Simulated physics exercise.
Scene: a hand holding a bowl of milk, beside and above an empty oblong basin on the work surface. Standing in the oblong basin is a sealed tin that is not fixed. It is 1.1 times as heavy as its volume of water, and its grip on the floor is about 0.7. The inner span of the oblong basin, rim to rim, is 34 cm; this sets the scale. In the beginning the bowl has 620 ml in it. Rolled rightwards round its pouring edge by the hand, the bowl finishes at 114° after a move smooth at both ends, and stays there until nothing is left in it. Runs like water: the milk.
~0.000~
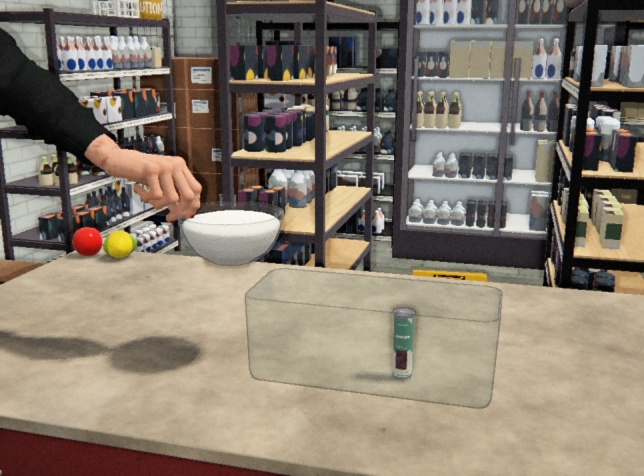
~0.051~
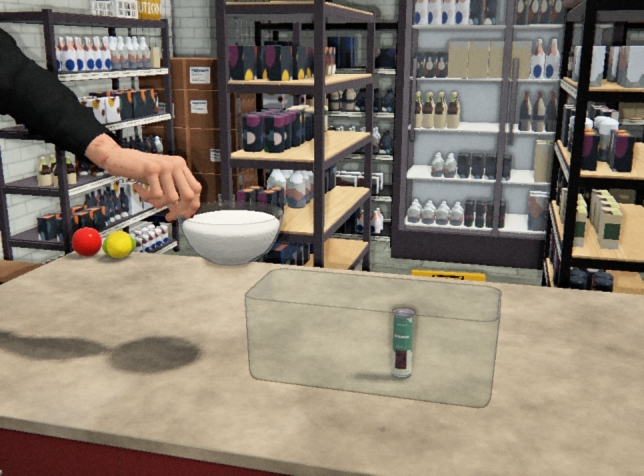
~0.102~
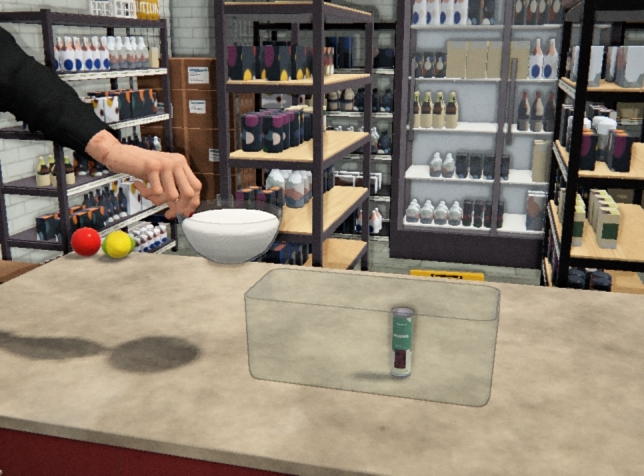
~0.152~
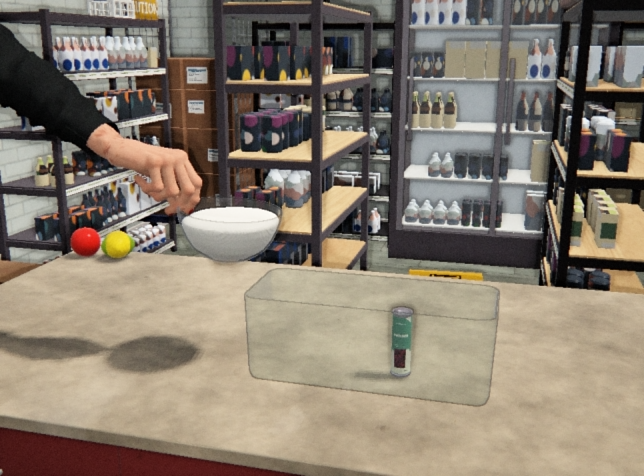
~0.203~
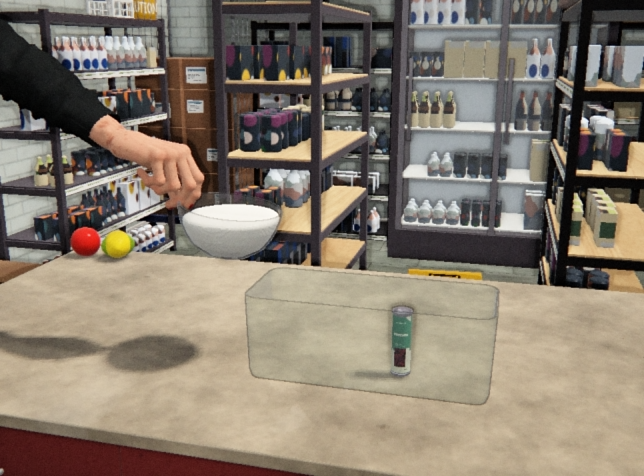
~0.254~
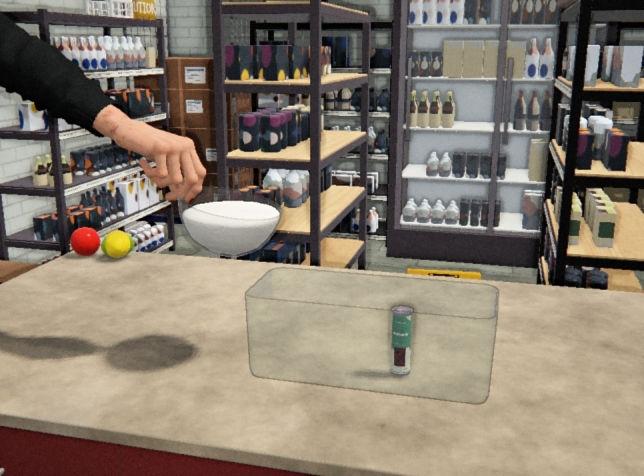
In a shop, a hand slightly tilts a white bowl rightwards above a clear basin.
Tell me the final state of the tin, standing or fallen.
Odds are it weathers it.
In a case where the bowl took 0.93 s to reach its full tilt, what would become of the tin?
Then it holds its balance.
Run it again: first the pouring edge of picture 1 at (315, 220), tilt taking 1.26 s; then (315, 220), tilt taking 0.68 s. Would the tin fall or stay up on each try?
Try 1: Tipped over; try 2: Tipped over.
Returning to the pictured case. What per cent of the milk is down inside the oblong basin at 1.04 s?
About 94 %.
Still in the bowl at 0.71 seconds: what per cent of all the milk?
I'd estimate some 44 % remains.
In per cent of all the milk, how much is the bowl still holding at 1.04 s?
0 %.
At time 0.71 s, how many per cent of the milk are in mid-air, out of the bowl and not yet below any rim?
Roughly 38 percent.
Then, 0.71 s in, the tilt is 68° and 43 per cent is still to pour; the tin stands where it began.
Then, 1.04 s in, the tilt is 105° and 0 per cent is still to pour; the tin stands where it began.
Then, 1.38 s in, the tilt is 114° and 0 per cent is still to pour; the tin stands where it began.
Then, 1.76 s in, the tilt is 114° and 0 per cent is still to pour; the tin stands where it began.
Finally, the tin stands where it began.
